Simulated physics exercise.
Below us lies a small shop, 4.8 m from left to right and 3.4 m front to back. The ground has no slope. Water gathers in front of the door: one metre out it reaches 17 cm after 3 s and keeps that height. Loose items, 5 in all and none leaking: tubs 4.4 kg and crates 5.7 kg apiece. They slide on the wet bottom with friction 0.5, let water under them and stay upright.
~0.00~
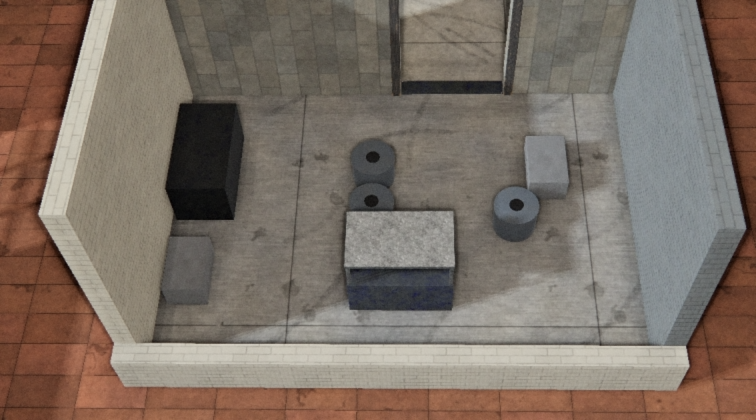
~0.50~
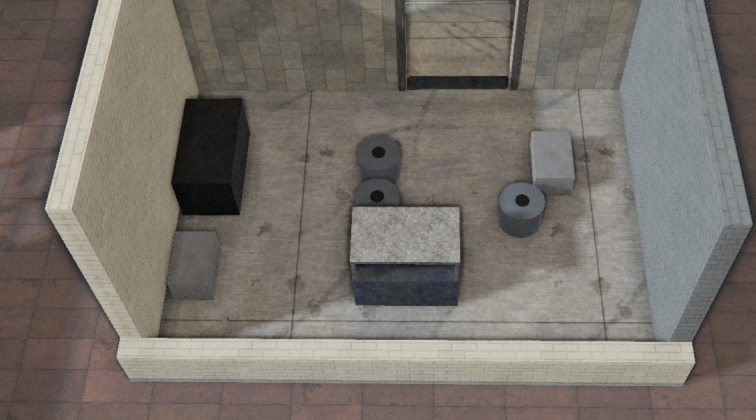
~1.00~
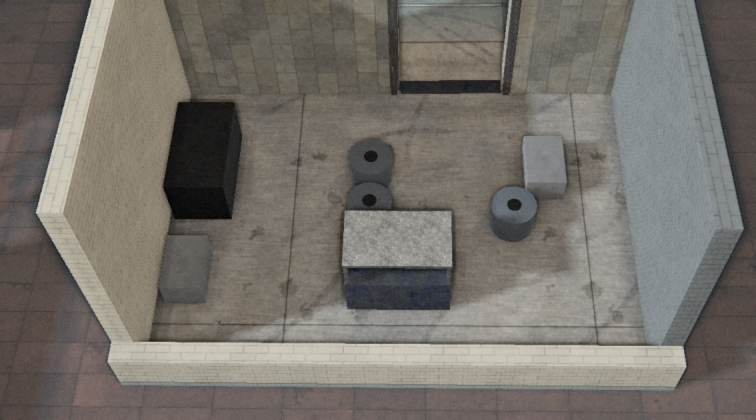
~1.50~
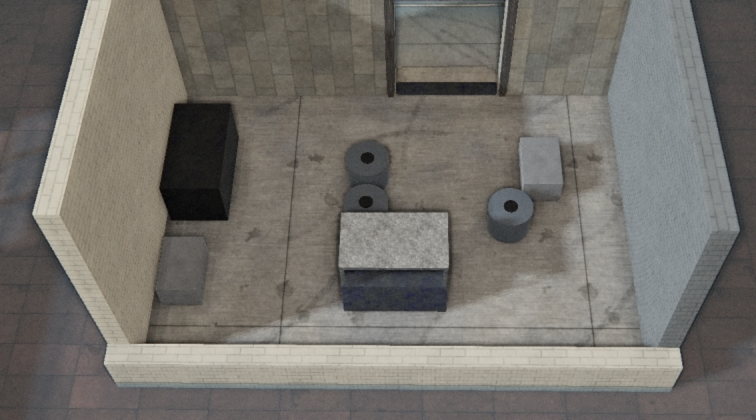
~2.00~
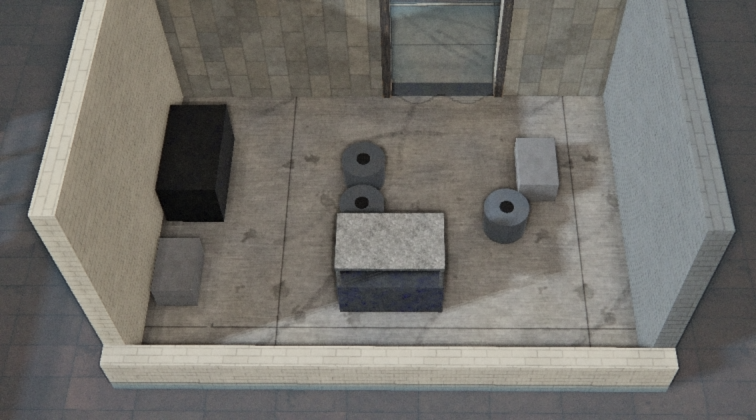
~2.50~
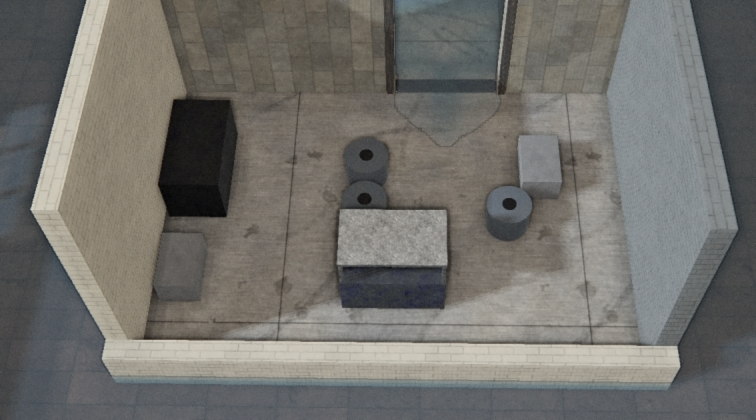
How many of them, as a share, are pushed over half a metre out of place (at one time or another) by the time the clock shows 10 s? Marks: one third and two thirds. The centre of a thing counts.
Share: At least two thirds.
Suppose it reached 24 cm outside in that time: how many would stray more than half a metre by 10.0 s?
Then 5.
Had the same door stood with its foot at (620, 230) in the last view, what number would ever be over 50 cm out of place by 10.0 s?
In that case 4 of them.
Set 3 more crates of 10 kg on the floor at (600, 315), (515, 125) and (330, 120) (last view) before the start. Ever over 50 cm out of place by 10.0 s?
In turn: Past it, under, short of it.
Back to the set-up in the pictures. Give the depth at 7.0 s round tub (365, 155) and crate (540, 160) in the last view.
Roughly 4 and 6 cm.
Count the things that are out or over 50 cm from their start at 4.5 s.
I count 1.
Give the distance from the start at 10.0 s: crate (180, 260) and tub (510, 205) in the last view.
In that order: 40 cm, 120 cm.
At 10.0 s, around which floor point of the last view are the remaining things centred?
Around (369, 257).
After 3.5 s 0 of 5 are over 50 cm from their spots; 0 afloat.
After 4.5 s 1 of 5 are over 50 cm from their spots; 0 afloat.
After 7.0 s 4 of 5 are over 50 cm from their spots; 4 afloat.
After 10.0 s 4 of 5 are over 50 cm from their spots, and 4 have been at some point; 5 afloat.
